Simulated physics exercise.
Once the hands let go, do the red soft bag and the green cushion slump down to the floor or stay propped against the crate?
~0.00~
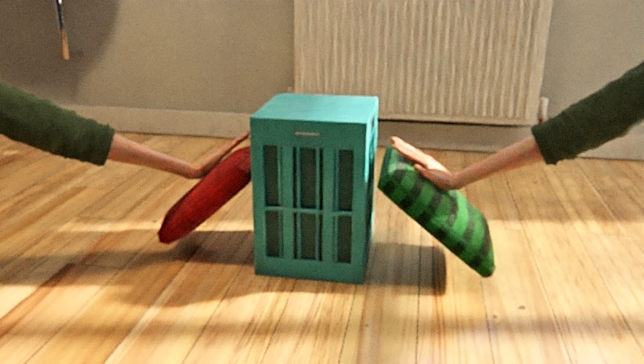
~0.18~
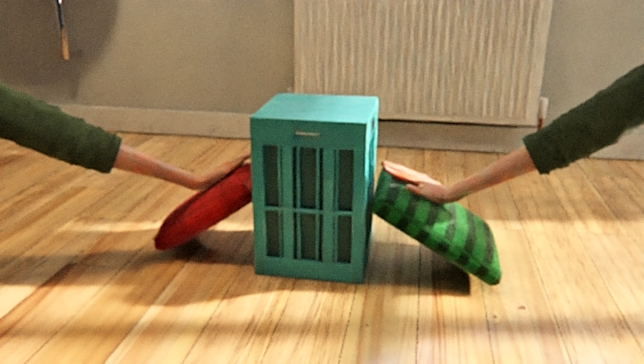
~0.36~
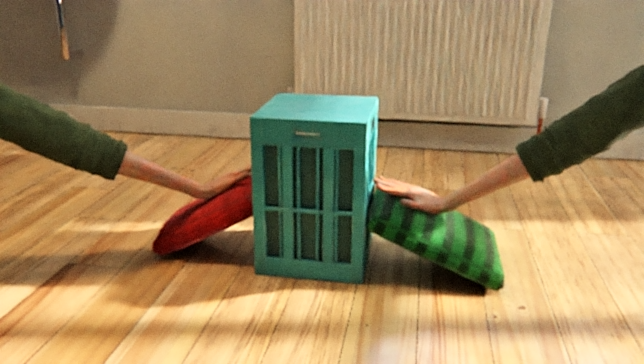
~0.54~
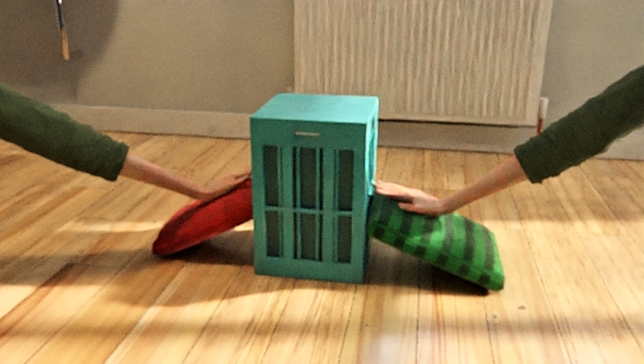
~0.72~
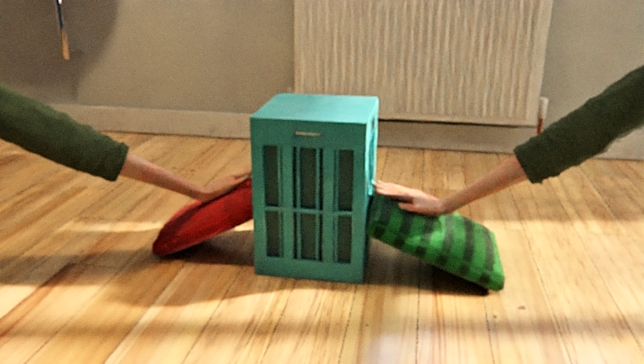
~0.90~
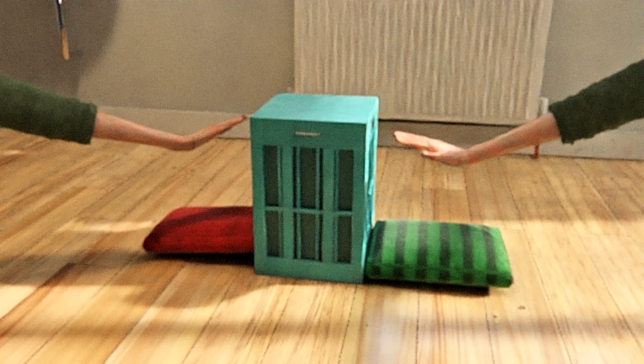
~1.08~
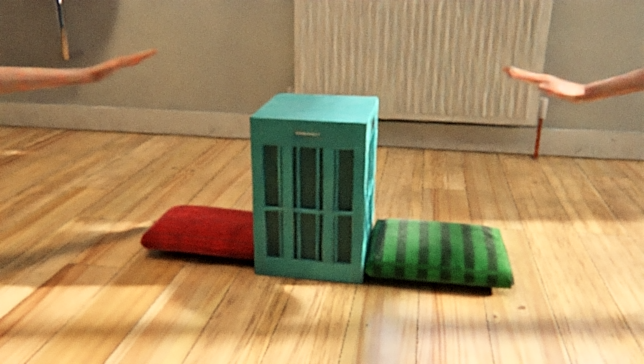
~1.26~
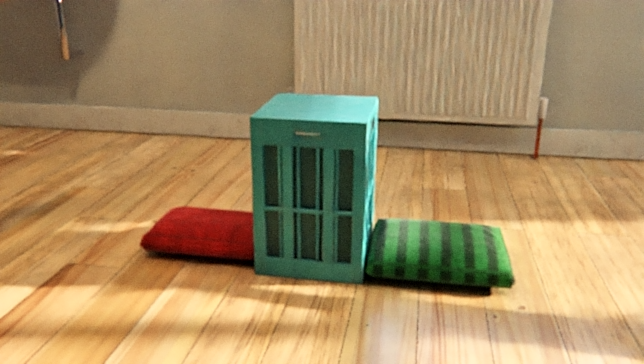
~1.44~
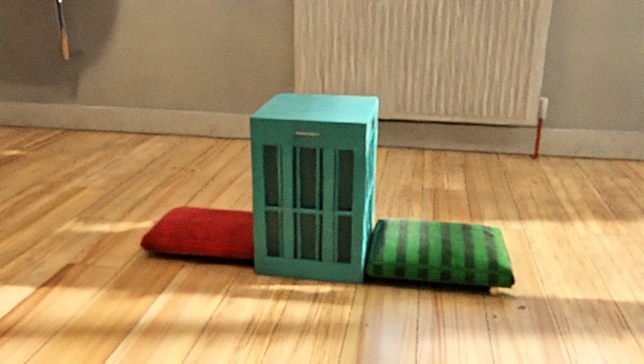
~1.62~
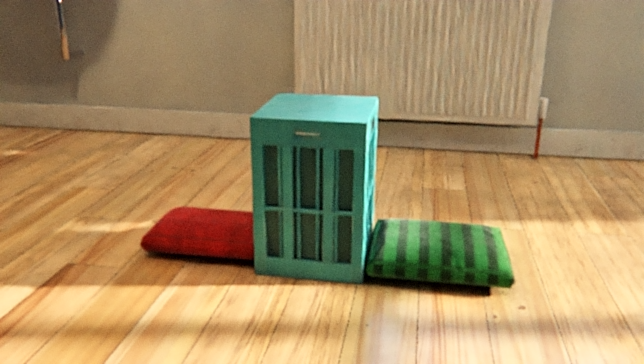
They do not stay propped up. The red soft bag slumps to the floor and the green cushion slides down flat on the other side of the crate.
